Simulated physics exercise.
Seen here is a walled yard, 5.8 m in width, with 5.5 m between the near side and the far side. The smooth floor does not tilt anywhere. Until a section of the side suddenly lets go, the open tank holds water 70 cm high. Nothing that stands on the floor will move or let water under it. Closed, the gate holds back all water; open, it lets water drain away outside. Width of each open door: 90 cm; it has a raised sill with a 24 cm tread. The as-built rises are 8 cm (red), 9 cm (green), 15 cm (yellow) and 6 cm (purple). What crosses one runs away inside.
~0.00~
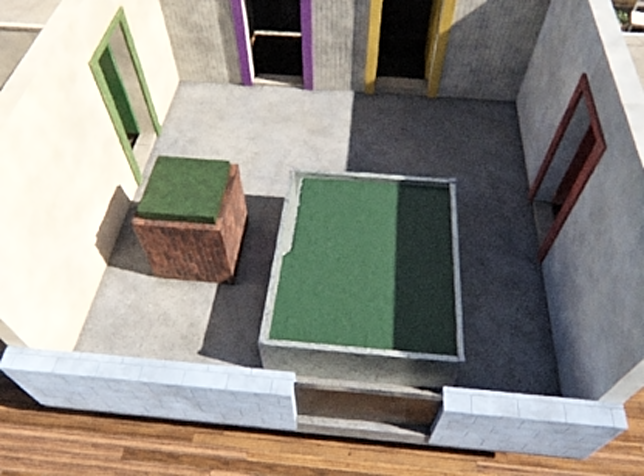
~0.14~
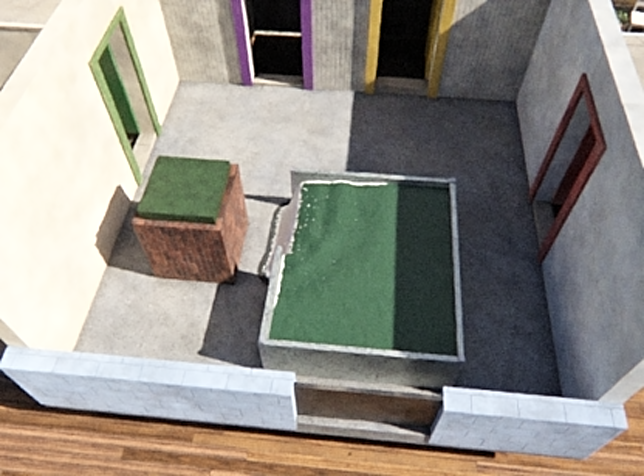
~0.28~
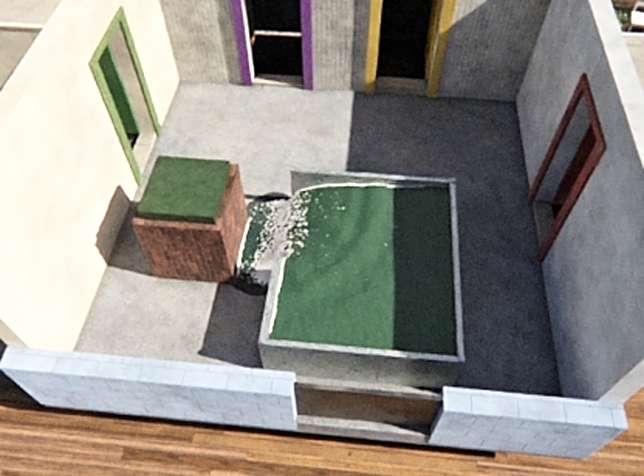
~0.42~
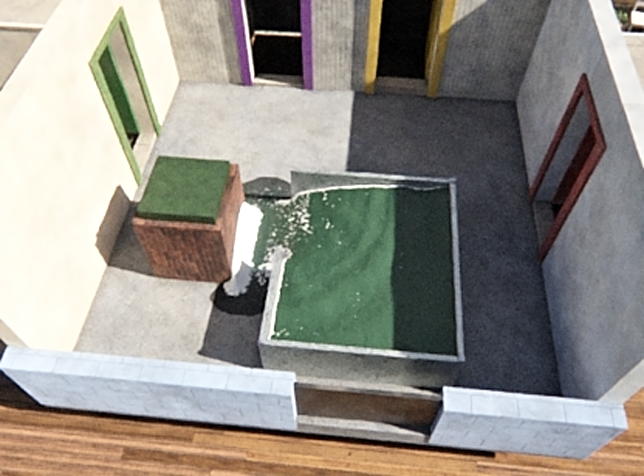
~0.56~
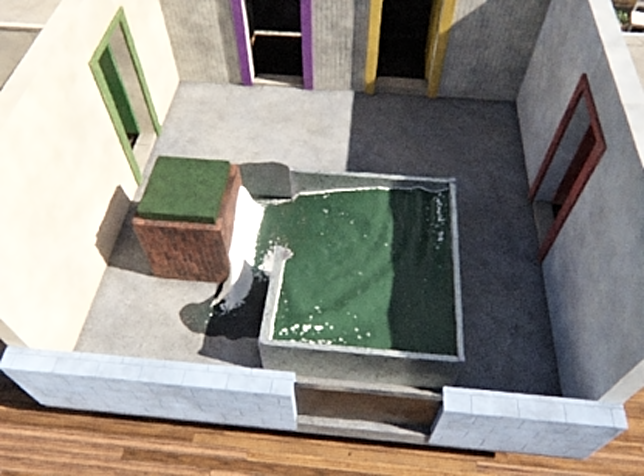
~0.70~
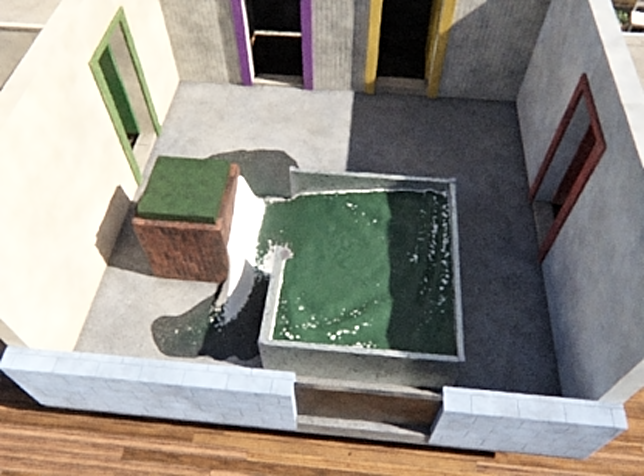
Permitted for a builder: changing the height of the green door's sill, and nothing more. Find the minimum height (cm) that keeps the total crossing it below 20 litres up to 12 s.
The minimum is roughly 19 cm.
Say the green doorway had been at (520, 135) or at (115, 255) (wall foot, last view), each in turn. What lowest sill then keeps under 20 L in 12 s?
You'd want roughly 12.5 cm there first, then roughly 13.5 cm.
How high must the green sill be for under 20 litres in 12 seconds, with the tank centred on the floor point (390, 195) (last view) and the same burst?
Then close to 31 cm.
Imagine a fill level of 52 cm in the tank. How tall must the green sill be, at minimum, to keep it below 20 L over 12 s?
Then around 13.0 centimetres.
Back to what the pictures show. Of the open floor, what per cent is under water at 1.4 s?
Wet: Close to 35 %.
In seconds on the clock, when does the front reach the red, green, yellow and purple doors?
Arrives: Red 4.5 s / green 0.9 s / yellow 2.6 s / purple 1.6 s.
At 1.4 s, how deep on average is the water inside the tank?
The mean depth is roughly 50 cm.
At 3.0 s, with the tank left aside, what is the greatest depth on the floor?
About 35 cm at most.
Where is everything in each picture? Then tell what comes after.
The first picture shows the open tank at (366, 257) is whole and still, 70 cm deep; the green door at (131, 107) is dry.
In the second picture, the front is at (263, 273), 0.3 m from the gap at (291, 233); 0.2 m2 of floor is wet, 70 cm left at the back.
In the third picture, the gap is at (291, 234), the front 0.7 m out at a hidden place; the back of the open tank holds 70 cm.
In the fourth picture, the front is at a hidden place, 1.1 m from the gap at (291, 235); 1.5 m2 of floor is wet, 70 cm left at the back.
In the fifth picture, water pours out at (291, 235) and has run 1.7 m, to a hidden place; about 6 cm deep outside, 68 cm at the back.
In the sixth picture, the front is at a hidden place, 2.2 m from the gap at (291, 234); 3.3 m2 of floor is wet, 60 cm left at the back; the green door at (131, 107), 2.8 m from the gap, is still 0.6 m from the nearest water.
After 1.4 s water covers 35 % of the floor, deepest (56 cm) near (247, 242); 15 cm at the green door, 15 litres in over its 9 cm sill.
After 3.0 s water covers 55 % of the floor, deepest (35 cm) near (260, 243); 17 cm at the green door, 101 litres in over its 9 cm sill.
After 12.0 s water covers 100 % of the floor, deepest (17 cm) near (450, 416); 10 cm at the green door, 233 litres in over its 9 cm sill.
At the green door as built, the water arrived by 1.0 s and peaked near 22 cm at 2.0 s.
Run again over the same 12 s with other heights there, 50 litres in over 15.5 cm, 10 litres over 20.5 cm. The limit of 20 litres is kept from about 19 cm up.
